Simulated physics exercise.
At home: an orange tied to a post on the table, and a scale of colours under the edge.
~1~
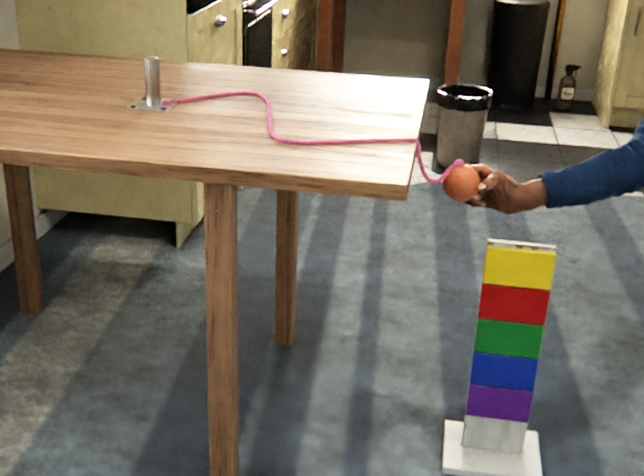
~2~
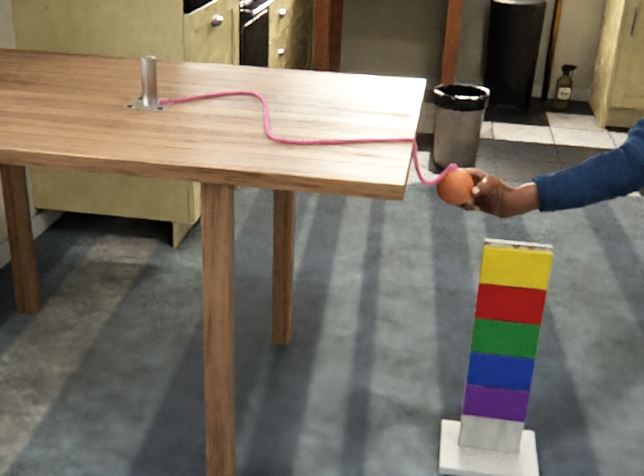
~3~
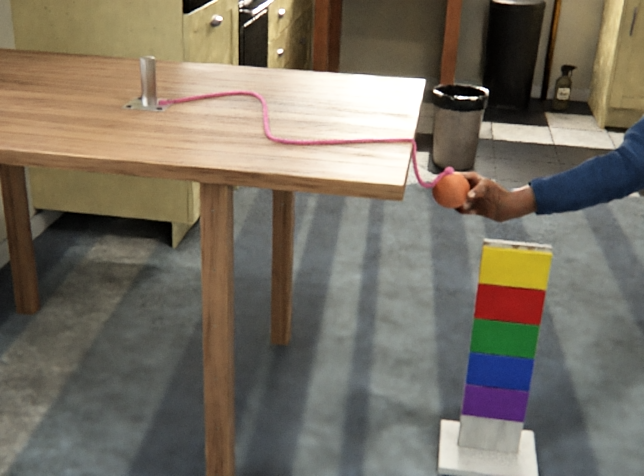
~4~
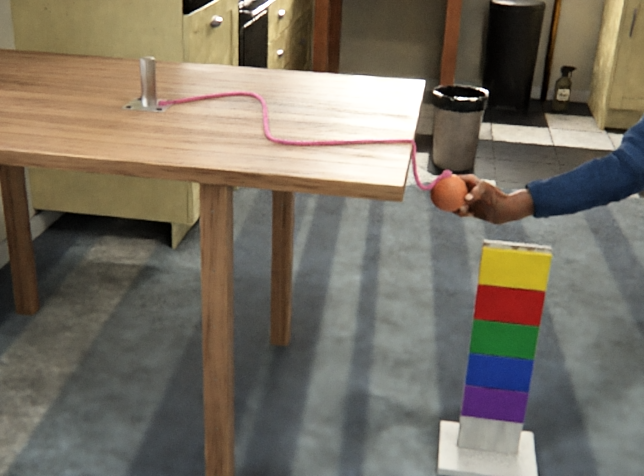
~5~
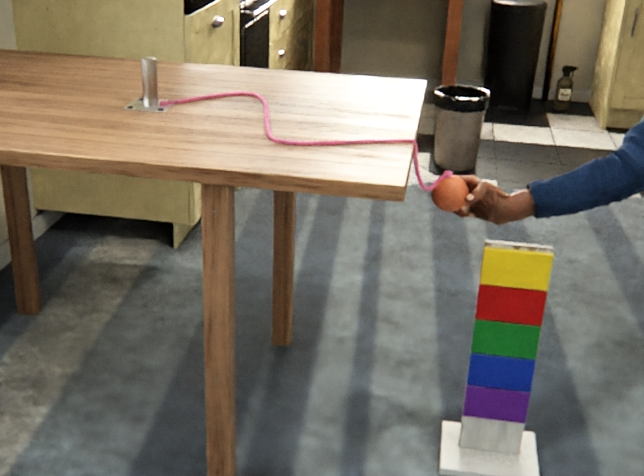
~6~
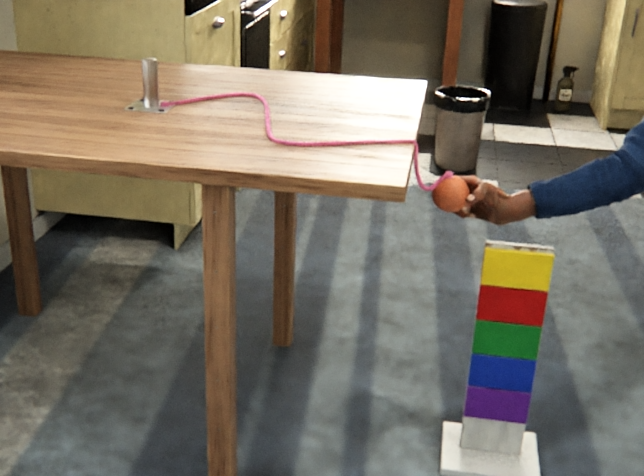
A hand holds an orange tied to a pink cord, shifting it slightly left and down.
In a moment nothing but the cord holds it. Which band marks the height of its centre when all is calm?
Its centre hangs level with the blue band.
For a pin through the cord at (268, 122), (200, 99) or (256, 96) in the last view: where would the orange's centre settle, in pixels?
About (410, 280), (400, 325) and (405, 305).
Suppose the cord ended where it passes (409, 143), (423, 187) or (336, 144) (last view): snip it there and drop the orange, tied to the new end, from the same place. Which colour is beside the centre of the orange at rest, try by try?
Taking them in turn: Red; green; higher than all five.
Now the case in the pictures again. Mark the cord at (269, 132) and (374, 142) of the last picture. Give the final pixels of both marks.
At (403, 124), then (409, 225).
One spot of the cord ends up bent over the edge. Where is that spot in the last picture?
It lies at about (272, 138).
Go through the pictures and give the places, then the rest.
In the first picture, orange (461, 182); yellow (519, 269); red (514, 305); green (509, 339); blue (504, 372); purple (499, 404).
In the second picture, orange (455, 186); cord through (200, 97) (262, 98) (267, 121) (309, 143) (398, 140).
In the third picture, orange (451, 190).
In the fourth picture, orange (449, 193); cord through (199, 98) (261, 99) (266, 122) (308, 144) (397, 141).
In the fifth picture, orange (450, 193).
In the sixth picture, orange (451, 194); cord through (201, 99) (263, 100) (268, 123) (310, 144) (399, 142).
Soon after, orange near (379, 325); level with blue.
After that, orange near (415, 346); level with blue.
In the end, orange near (397, 341); level with blue. Its middle rests at the blue band.
